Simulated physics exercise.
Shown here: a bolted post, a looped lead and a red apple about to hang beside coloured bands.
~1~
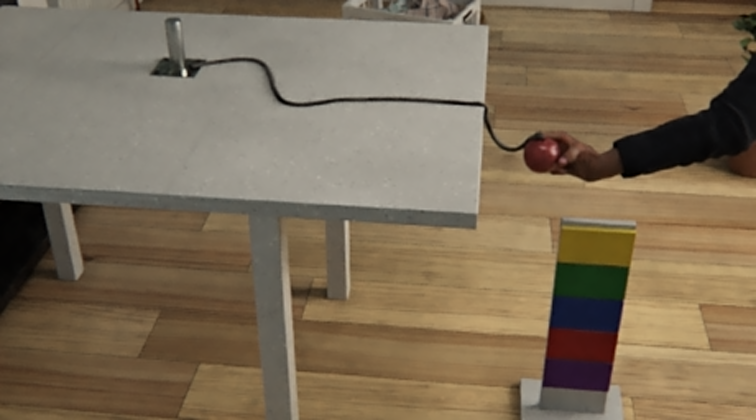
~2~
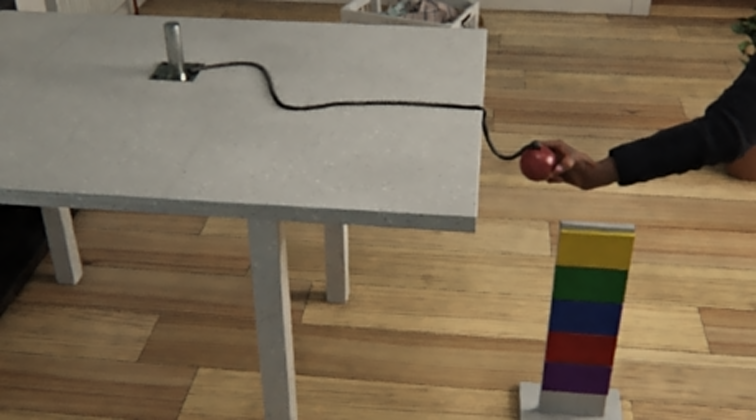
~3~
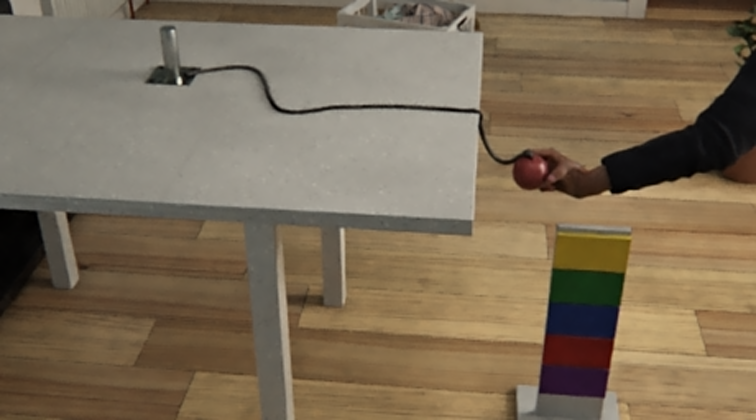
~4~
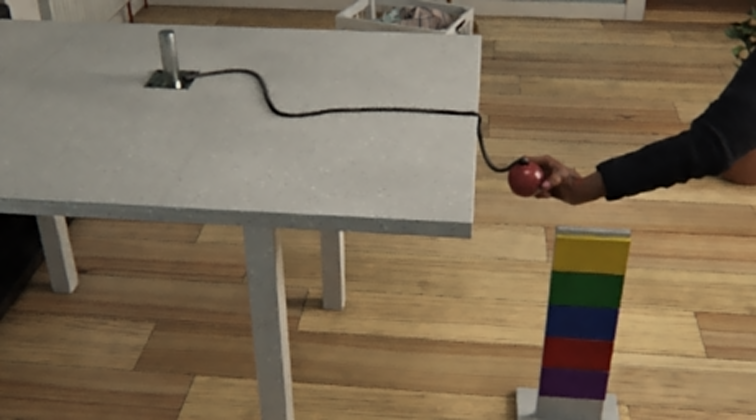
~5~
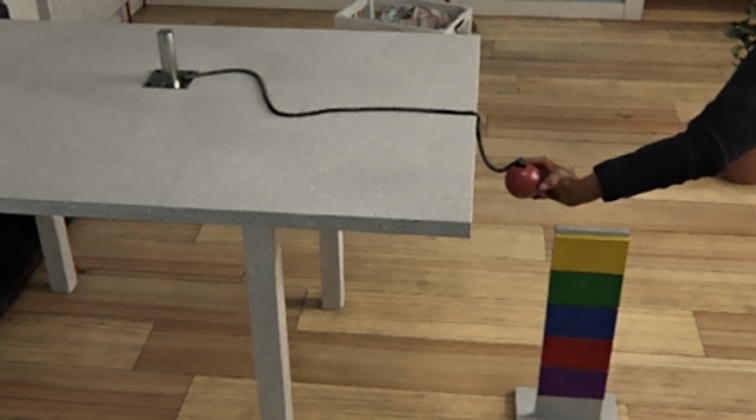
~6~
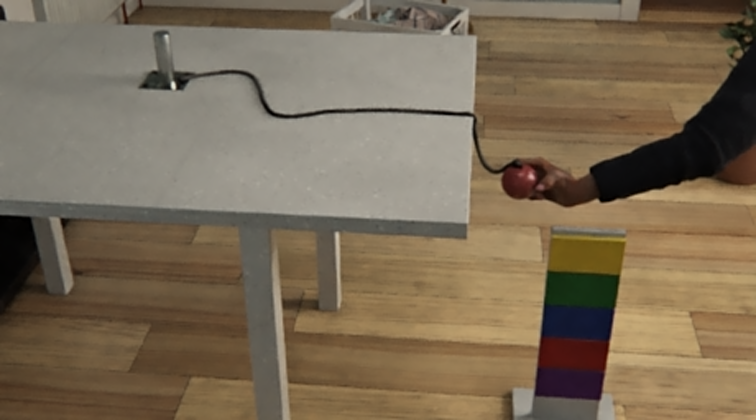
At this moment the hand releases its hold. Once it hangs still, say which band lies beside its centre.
It is the green band.
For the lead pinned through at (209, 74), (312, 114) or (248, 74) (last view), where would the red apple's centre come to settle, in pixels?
For the three tries you'd see (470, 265), (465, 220) and (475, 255).
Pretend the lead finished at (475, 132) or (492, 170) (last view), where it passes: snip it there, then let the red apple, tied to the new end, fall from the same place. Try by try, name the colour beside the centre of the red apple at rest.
Higher than all five; yellow.
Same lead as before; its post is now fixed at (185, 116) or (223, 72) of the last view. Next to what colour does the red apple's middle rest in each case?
For the first spot, blue; for the second, blue.
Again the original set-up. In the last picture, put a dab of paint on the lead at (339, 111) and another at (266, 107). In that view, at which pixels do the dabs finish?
In that view they reach (406, 112) and (324, 100).
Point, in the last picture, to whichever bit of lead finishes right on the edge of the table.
The bit in question sits close to (406, 111).
A little later, apple near (431, 259); level with yellow.
Next, apple near (482, 276); level with green.
When it is over, apple near (473, 277); level with green. The lead holds its middle at green.
